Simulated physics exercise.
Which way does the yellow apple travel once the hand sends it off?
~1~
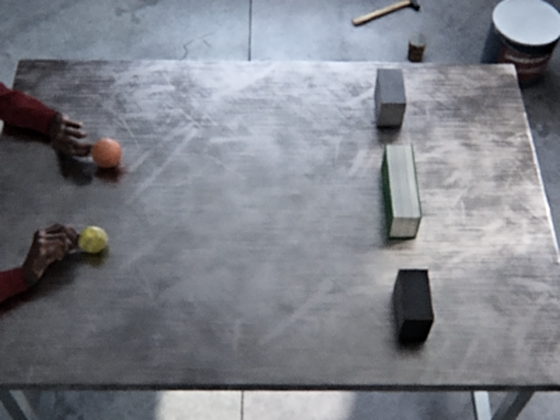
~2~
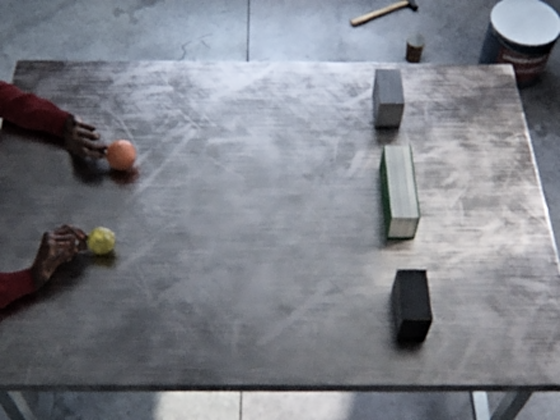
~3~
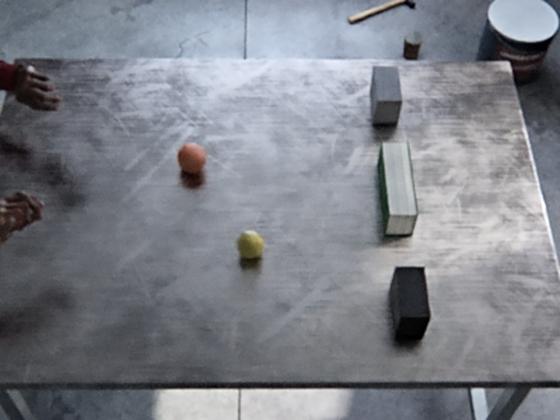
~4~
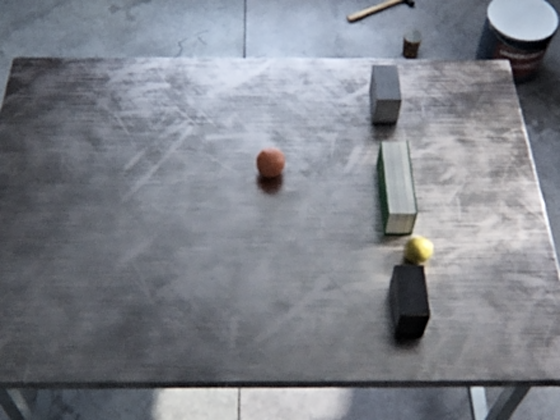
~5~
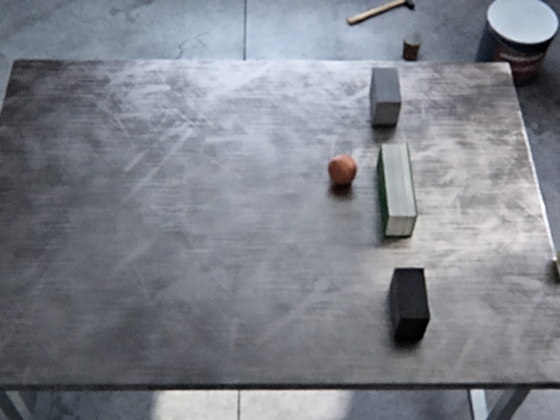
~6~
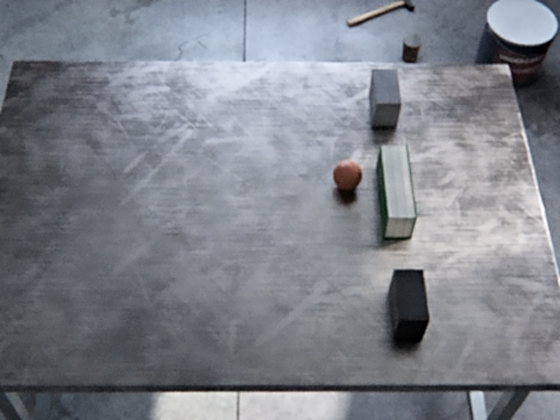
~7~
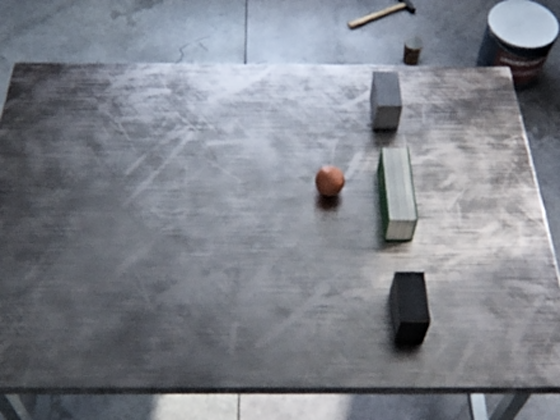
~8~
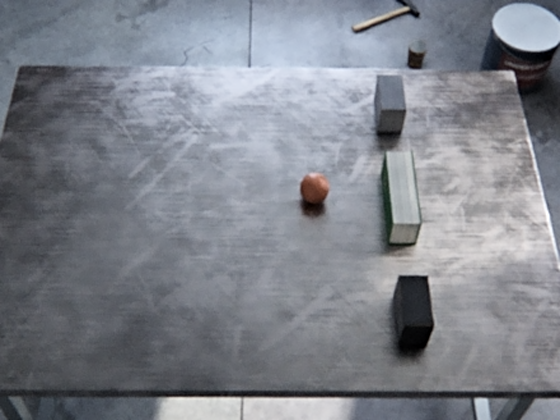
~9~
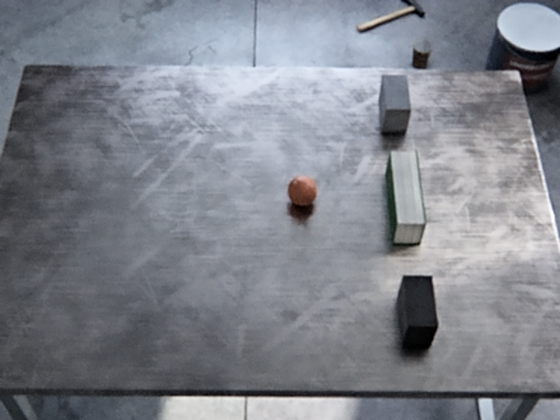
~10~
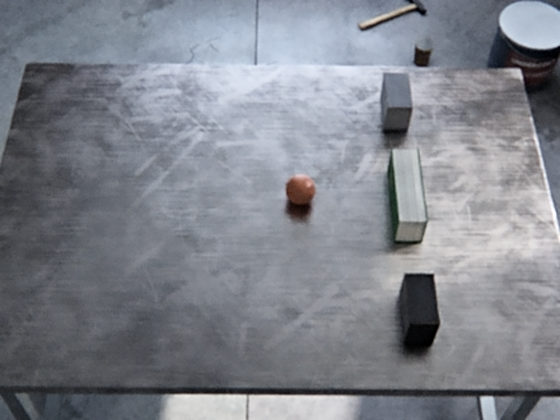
It rolls to the right across the table, toward the gap between the green book and the black block.
